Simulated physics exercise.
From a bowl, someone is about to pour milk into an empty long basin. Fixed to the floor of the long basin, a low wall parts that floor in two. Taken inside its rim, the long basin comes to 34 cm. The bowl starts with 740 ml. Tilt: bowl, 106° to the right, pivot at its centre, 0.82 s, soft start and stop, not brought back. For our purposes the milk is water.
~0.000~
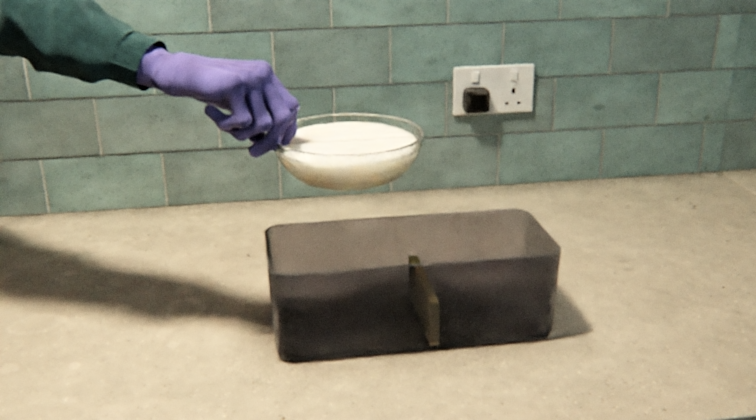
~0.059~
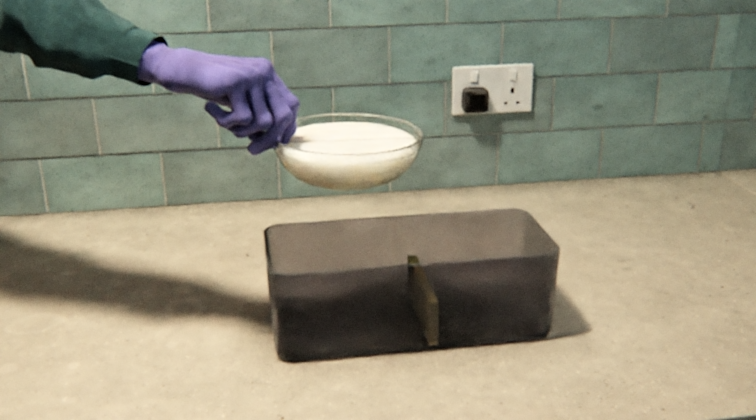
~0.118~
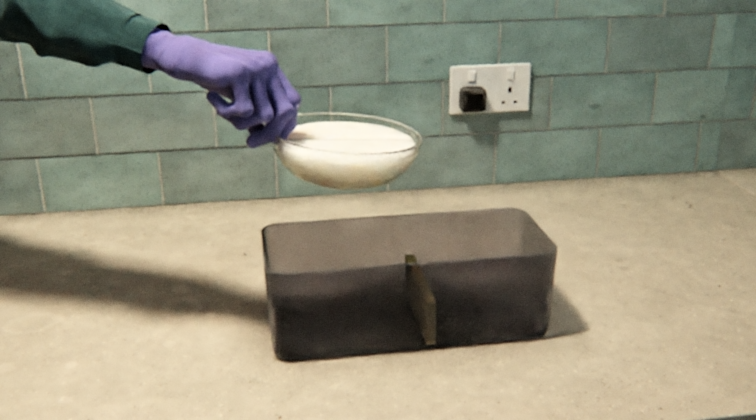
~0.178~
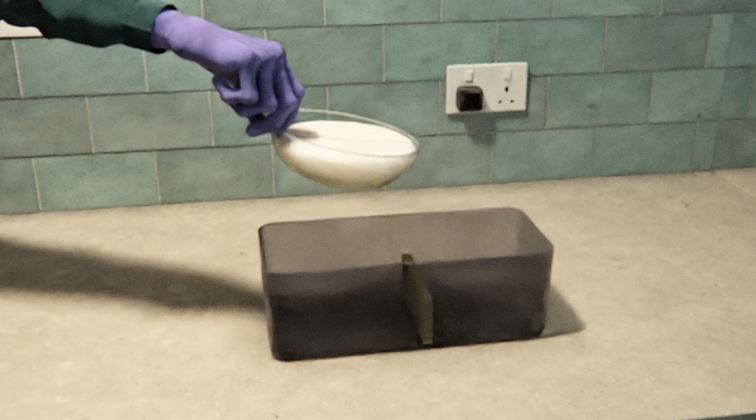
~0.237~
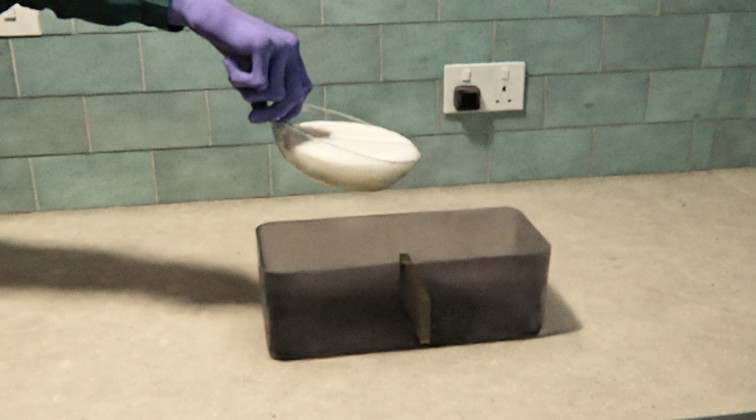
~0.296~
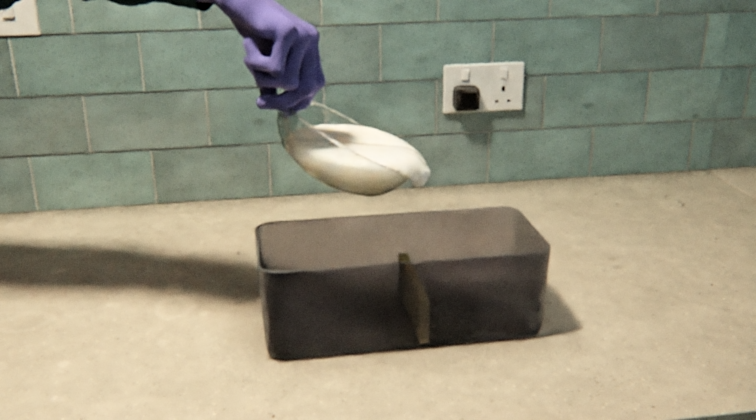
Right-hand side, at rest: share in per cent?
79 per cent.
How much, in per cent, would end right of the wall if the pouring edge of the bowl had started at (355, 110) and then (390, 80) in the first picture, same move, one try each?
I'd expect close to 15 per cent and then close to 70 per cent.
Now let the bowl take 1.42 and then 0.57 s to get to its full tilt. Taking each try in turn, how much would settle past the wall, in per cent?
Result: 90 per cent, then 70 per cent.
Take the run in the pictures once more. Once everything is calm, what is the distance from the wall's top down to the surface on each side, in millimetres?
Near 52 mm for the left and near 28 mm for the right.
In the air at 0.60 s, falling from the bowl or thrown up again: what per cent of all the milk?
Around 12 in a hundred.
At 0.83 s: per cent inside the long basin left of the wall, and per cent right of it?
Around 18 percent on the left and 78 on the right.
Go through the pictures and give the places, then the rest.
In the first picture, it leans 0°; its right rim is at (421, 131); the milk meets the walls at (276, 144) and (417, 136); the long basin's rim runs from (268, 250) to (544, 231); the wall's top is at (423, 279).
In the second picture, it leans 1°; its right rim is at (421, 132); the milk meets the walls at (276, 142) and (416, 137).
In the third picture, it leans 5°; its right rim is at (419, 137); the milk meets the walls at (275, 139) and (415, 139).
In the fourth picture, it leans 12°; its right rim is at (417, 144); the milk meets the walls at (275, 136) and (415, 140).
In the fifth picture, it leans 20°; its right rim is at (414, 154); the milk meets the walls at (278, 135) and (408, 145); 4 per cent is over the edge.
In the sixth picture, it leans 31°; its right rim is at (411, 167); the milk meets the walls at (284, 138) and (392, 150); 13 per cent is over the edge.
By 0.60 s the tilt is 89° and 4 per cent is still to pour, 5 is left of the wall and 78 right of it.
By 0.83 s the tilt is 106° and 0 per cent is still to pour, 17 is left of the wall and 79 right of it.
By 1.06 s the tilt is 106° and 0 per cent is still to pour, 18 is left of the wall and 79 right of it.
By 1.32 s the tilt is 106° and 0 per cent is still to pour, 18 is left of the wall and 79 right of it.
At rest 18 per cent lies left of the wall, 79 right of it and 2 outside.
